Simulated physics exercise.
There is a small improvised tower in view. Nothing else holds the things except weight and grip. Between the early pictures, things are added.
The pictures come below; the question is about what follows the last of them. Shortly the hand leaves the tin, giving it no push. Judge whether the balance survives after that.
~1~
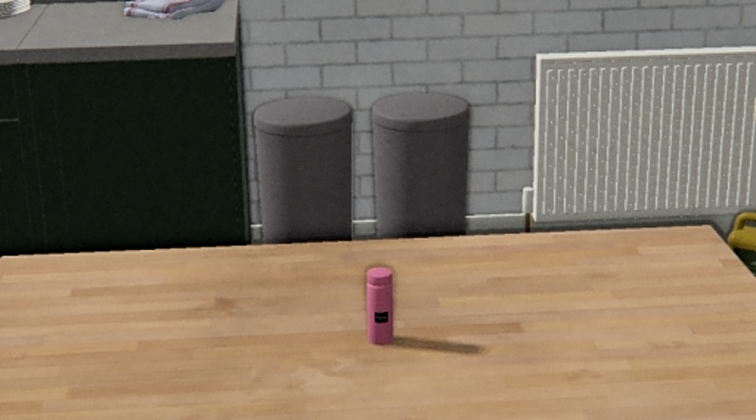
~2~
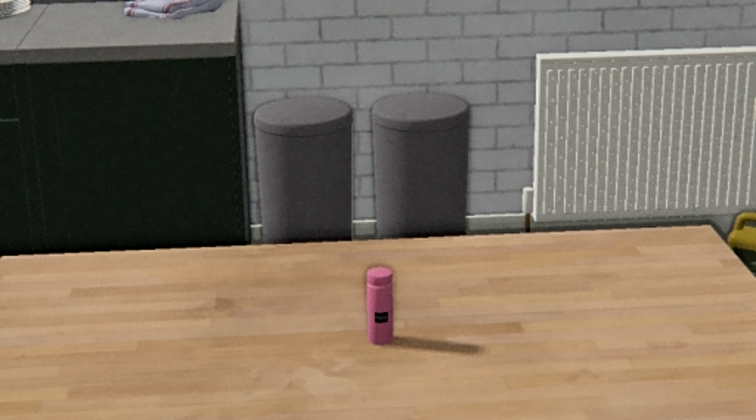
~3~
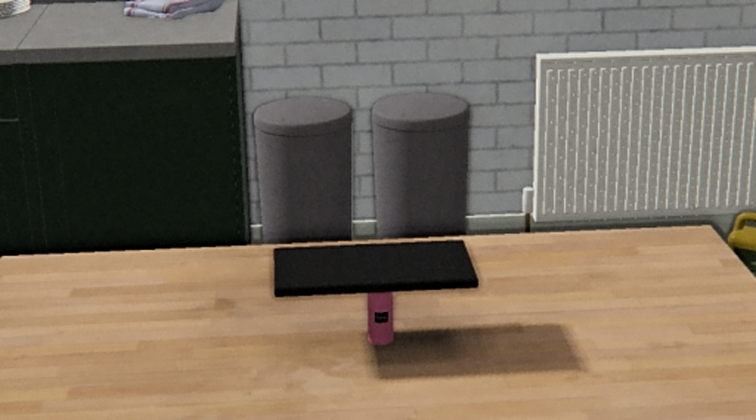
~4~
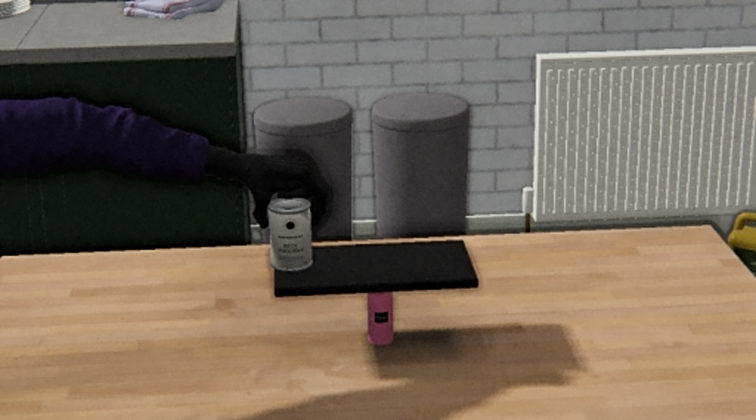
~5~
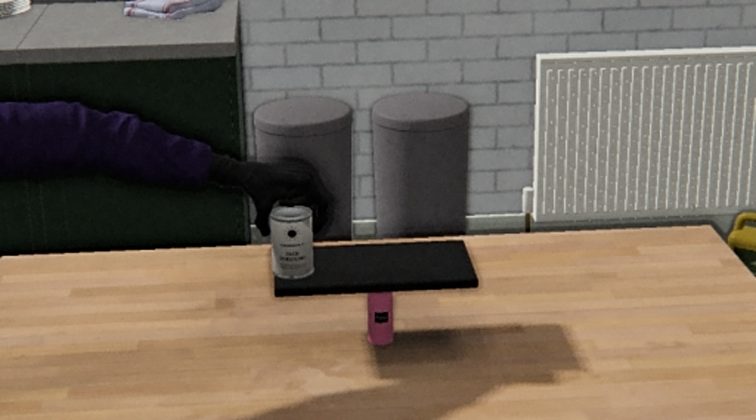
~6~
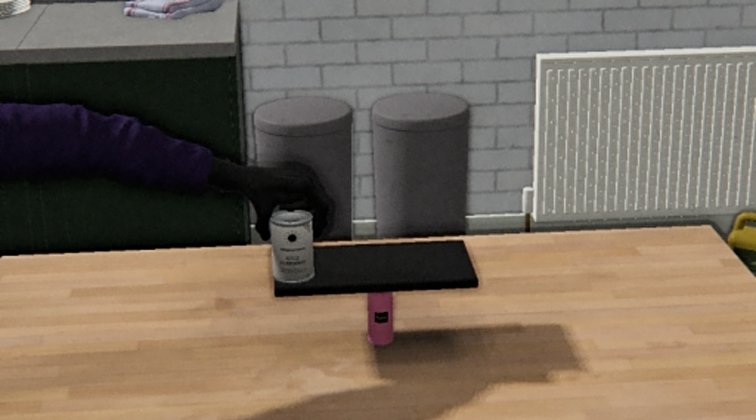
The balance is lost.
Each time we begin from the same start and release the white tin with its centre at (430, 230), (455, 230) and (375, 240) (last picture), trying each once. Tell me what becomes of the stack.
So, first go it comes down, second go it comes down, third go it stays put.
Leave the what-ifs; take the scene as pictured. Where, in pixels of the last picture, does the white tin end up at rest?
In the final view it sits at roughly (227, 353).
Then, 0.30 s later than the last frame, white tin now fallen; black lid tilted by 39°.
Then, 0.60 s later than the last frame, black lid now fallen; pink shaker tilted by 46°.
Then, 0.80 s later than the last frame, pink shaker now fallen.
When it is over, fallen, white tin, black lid and pink shaker. End places, in pixels of the last picture, white tin near (228, 353). The stack comes apart.
